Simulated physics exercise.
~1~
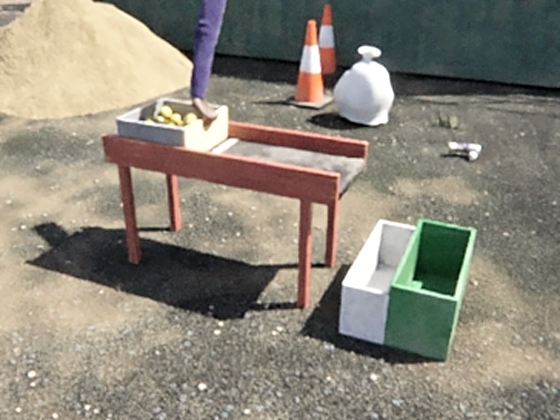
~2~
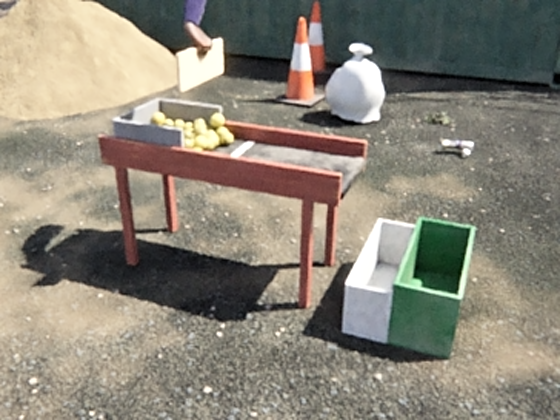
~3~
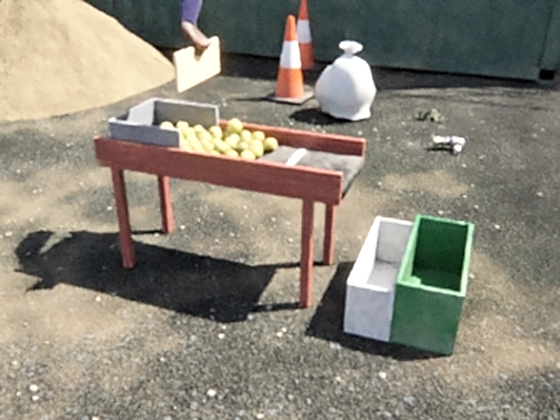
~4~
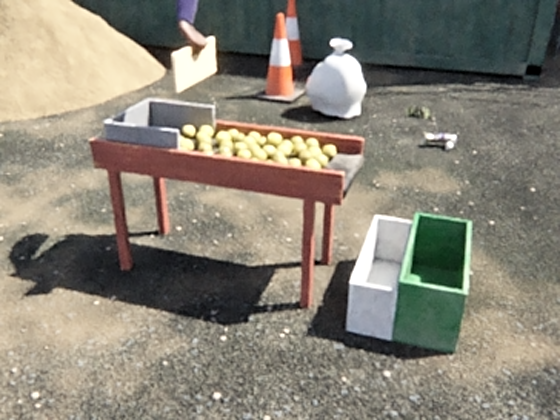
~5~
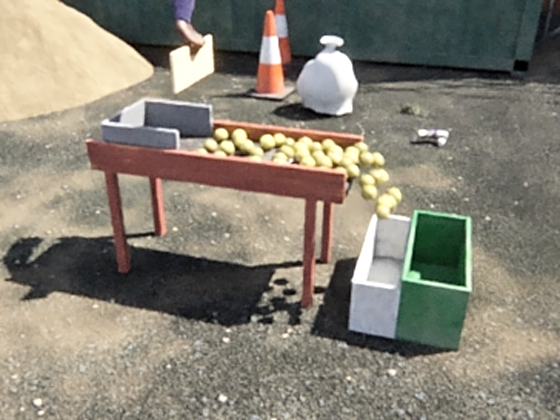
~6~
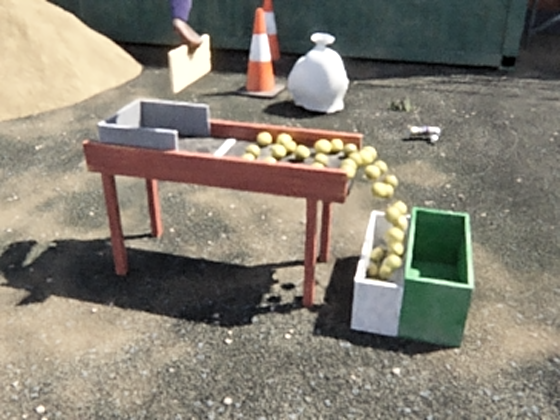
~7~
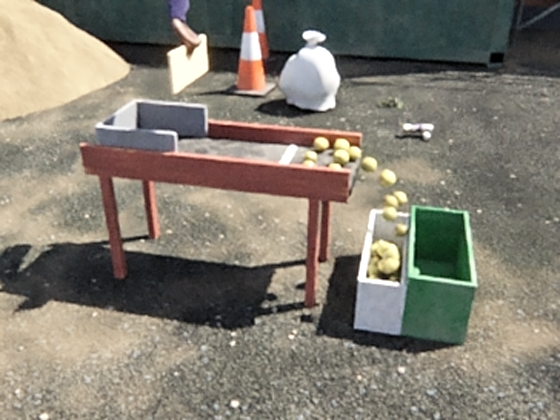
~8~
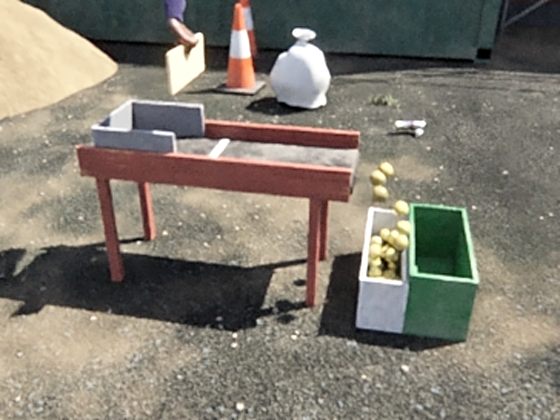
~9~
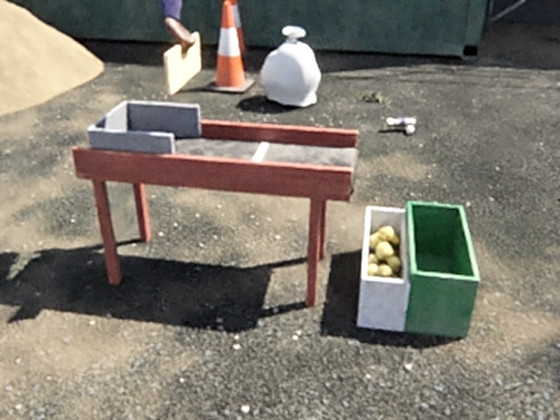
The video shows a hand lifting a panel from a grey pen of yellow apples on a red-framed conveyor belt, after which the apples spread rightward along the belt and pour off its end into the white tote, leaving the neighbouring green tote empty.
